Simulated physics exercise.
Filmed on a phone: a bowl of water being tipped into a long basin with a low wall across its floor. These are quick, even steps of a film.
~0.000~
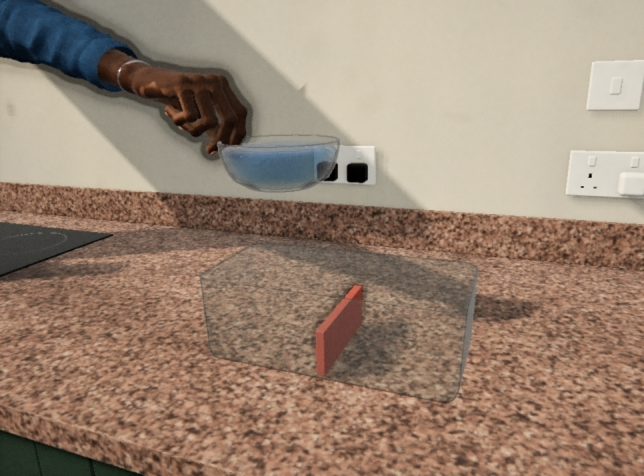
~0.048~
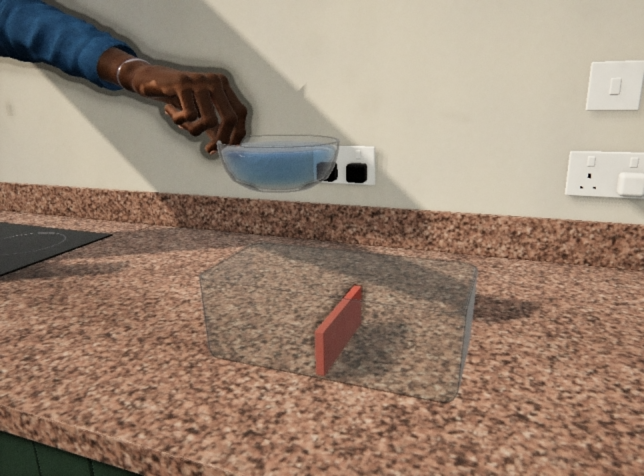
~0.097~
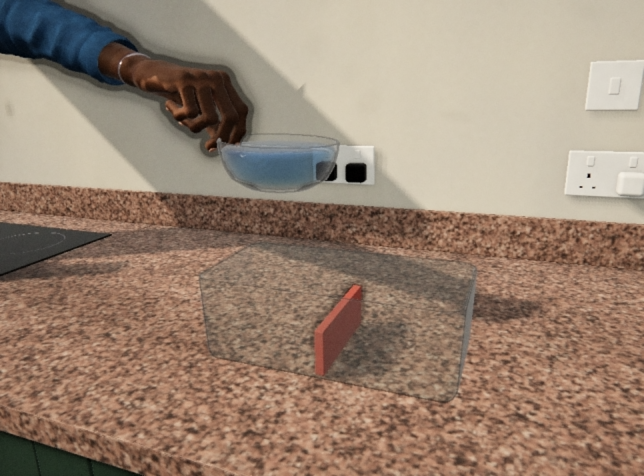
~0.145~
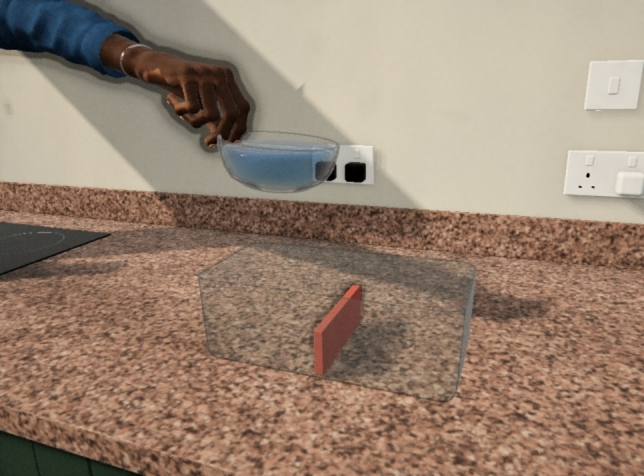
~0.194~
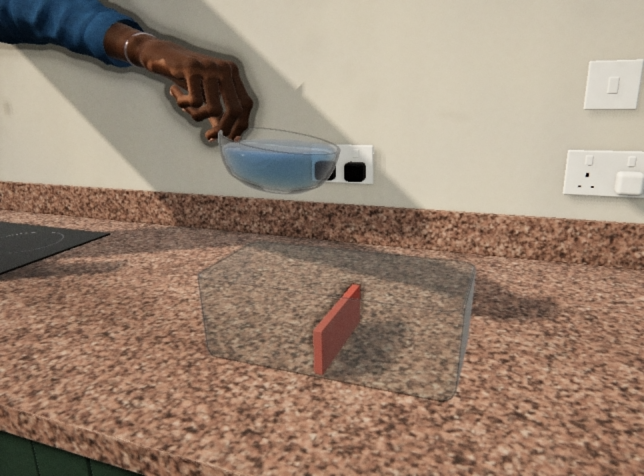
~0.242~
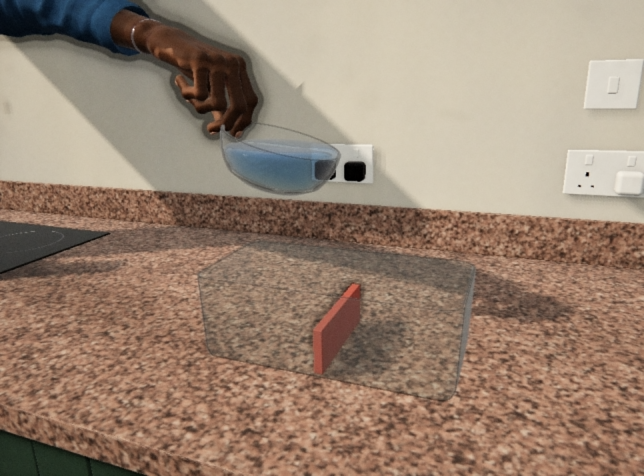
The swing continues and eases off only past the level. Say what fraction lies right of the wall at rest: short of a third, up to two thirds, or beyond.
It comes to more than two thirds.
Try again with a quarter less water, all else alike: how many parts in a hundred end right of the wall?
Near 85 %.
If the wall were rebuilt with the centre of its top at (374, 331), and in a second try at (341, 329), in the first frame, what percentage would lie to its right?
Roughly 60 per cent, and 80 per cent.
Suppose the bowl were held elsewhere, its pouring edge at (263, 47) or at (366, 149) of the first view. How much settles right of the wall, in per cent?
Near 35 % and 95 %.
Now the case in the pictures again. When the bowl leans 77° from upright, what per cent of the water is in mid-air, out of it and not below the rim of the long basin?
It comes to 40 per cent or so.
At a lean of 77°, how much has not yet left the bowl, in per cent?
Some 20 per cent.
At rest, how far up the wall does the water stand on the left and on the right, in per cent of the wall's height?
The left part 10 per cent, the right part 40.
A moment on, the bowl is tipped on its side and 21 per cent is still to pour, 0 is left of the wall and 37 right of it.
Next, the bowl is tipped right over and 0 per cent is still to pour, 11 is left of the wall and 86 right of it.
Then the bowl is tipped right over and 0 per cent is still to pour, 13 is left of the wall and 86 right of it.
Later the bowl is tipped right over and 0 per cent is still to pour, 13 is left of the wall and 86 right of it.
In the end 13 per cent lies left of the wall, 86 right of it and 1 outside.
